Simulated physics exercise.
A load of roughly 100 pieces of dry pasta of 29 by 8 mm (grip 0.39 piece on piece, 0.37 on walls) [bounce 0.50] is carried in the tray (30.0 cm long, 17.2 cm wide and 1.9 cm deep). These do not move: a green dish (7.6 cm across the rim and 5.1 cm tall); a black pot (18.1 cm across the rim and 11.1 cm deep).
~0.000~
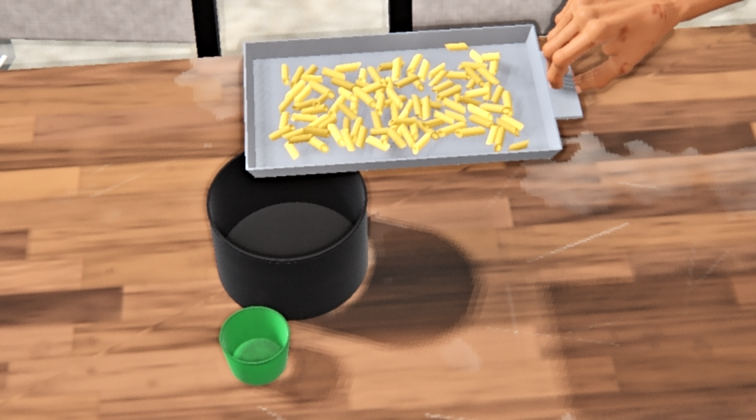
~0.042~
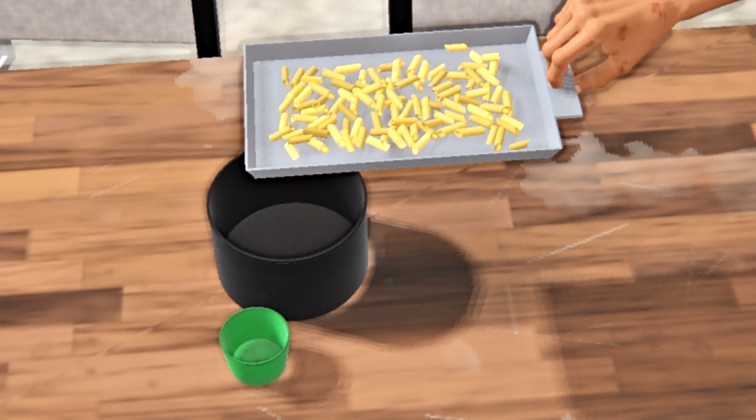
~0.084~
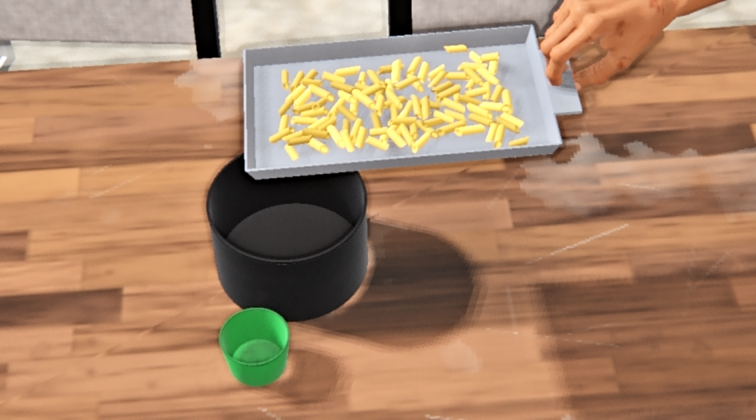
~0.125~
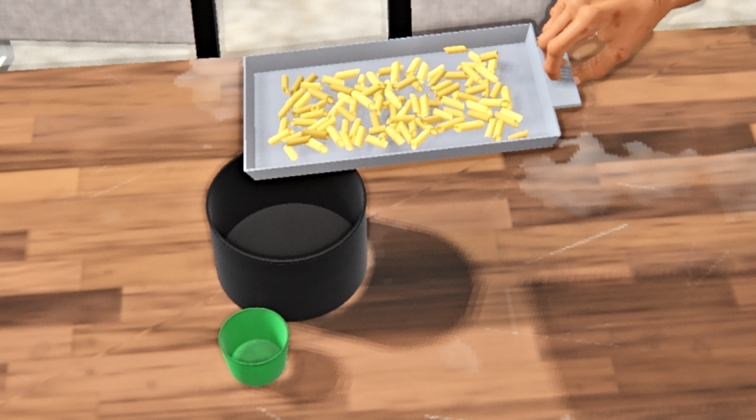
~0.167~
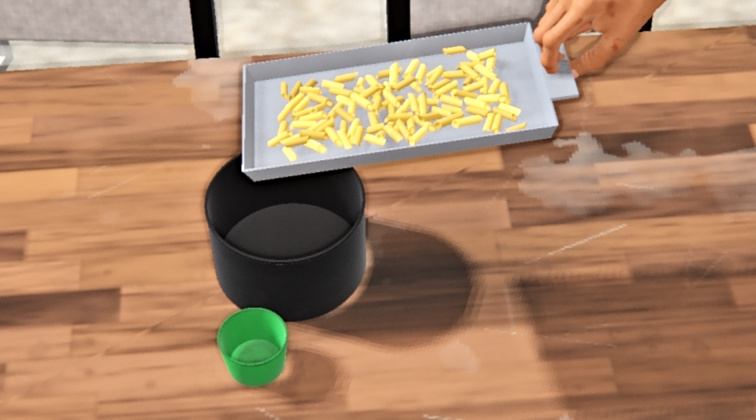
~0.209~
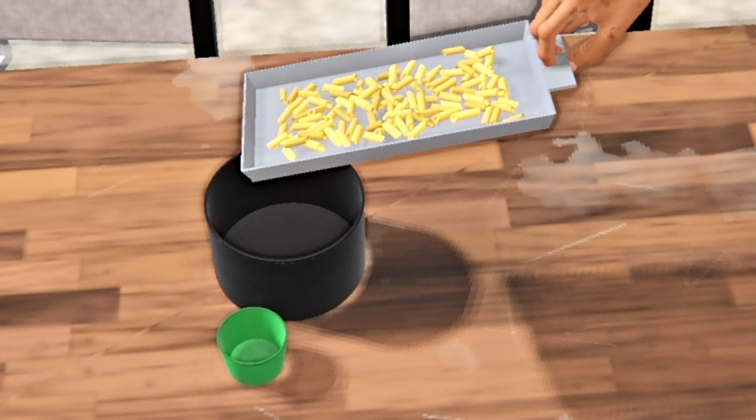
A gray tray of dry yellow pasta, gripped at its right end by a hand, starts out nearly level above a black pot and a small green dish on a wooden table. It then tilts gradually as the hand turns it slightly, while the pasta stays in place on it.
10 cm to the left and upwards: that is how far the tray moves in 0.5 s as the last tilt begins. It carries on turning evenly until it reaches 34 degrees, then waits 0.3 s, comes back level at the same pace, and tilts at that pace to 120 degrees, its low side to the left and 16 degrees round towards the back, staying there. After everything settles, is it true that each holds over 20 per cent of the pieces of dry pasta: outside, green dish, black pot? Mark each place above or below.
Marks: Outside below, green dish below, black pot above.
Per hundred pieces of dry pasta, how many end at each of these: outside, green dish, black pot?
Outside gets 10, the green dish 0, the black pot 90.
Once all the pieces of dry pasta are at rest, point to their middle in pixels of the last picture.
Centre, last frame: Approx. (261, 255) px.
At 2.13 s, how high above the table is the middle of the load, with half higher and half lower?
Median height reading: Approx. 6 cm.
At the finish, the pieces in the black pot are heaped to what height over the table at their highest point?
2.5 centimetres or so.
After 0.95 s, tilt 21 degrees; tray 100 %; middle of all pieces on or above the table near (343, 91).
Then, at 1.56 s, tilt 29 degrees; tray 100 %; middle of all pieces on or above the table near (280, 79).
After 2.13 s, tilt 86 degrees; black pot 75 %, outside 5 %, tray 15 %, in the air 5 %; middle of all pieces on or above the table near (254, 220).
After 2.67 s, tilt 120 degrees; black pot 90 %, outside 10 %; middle of all pieces on or above the table near (262, 252).
At rest (3.1 s), black pot 90 %, outside 10 %, tray 0 %, green dish 0 %.
